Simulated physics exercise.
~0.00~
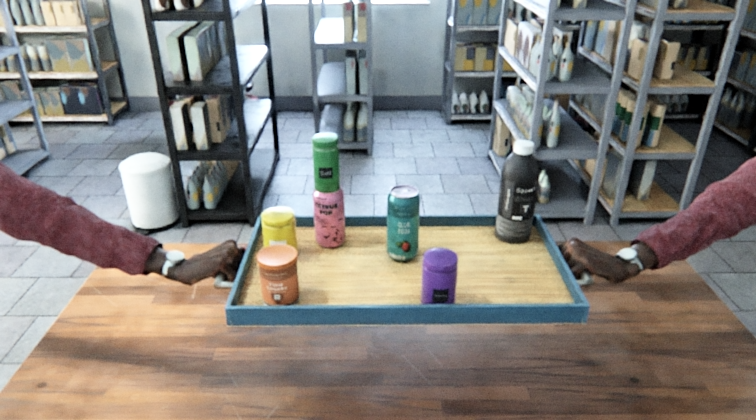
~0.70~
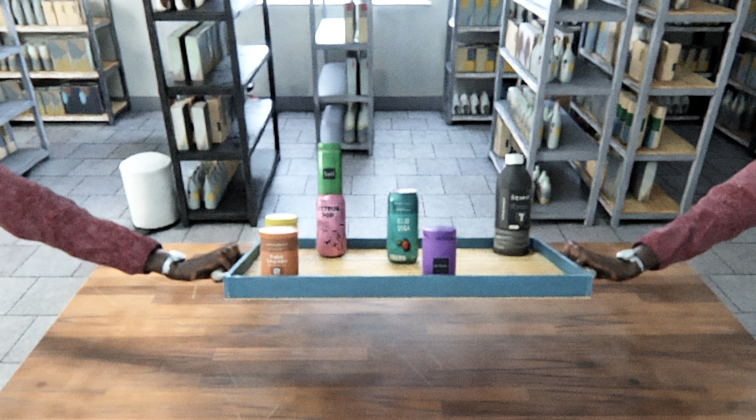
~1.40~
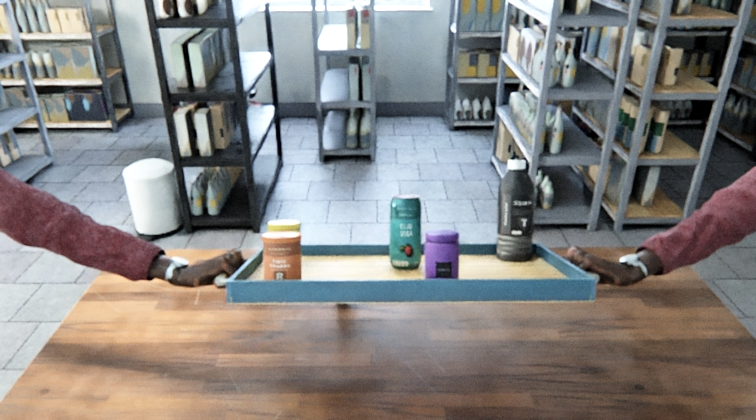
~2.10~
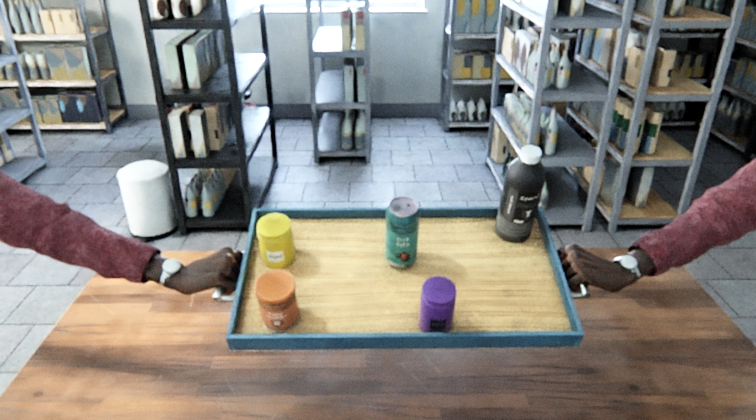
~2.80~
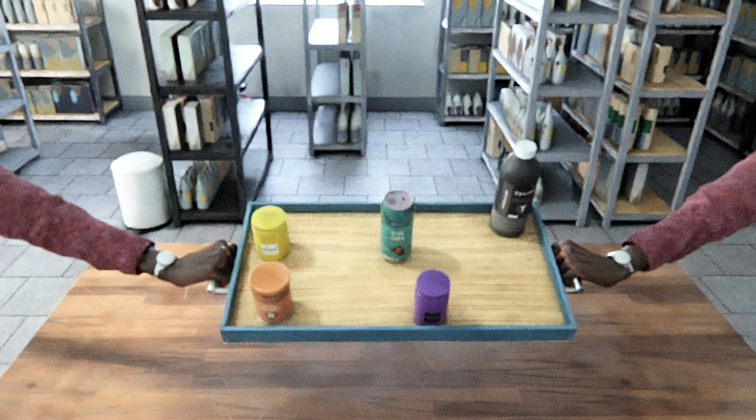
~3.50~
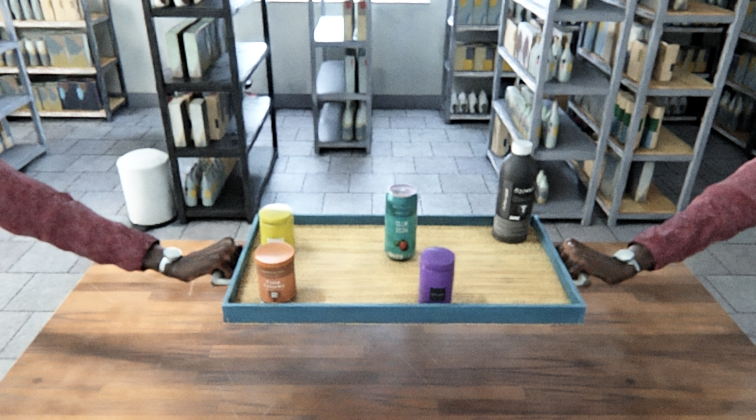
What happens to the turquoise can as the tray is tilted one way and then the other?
The turquoise can stays put, still standing in its place on the tray when it is level again.
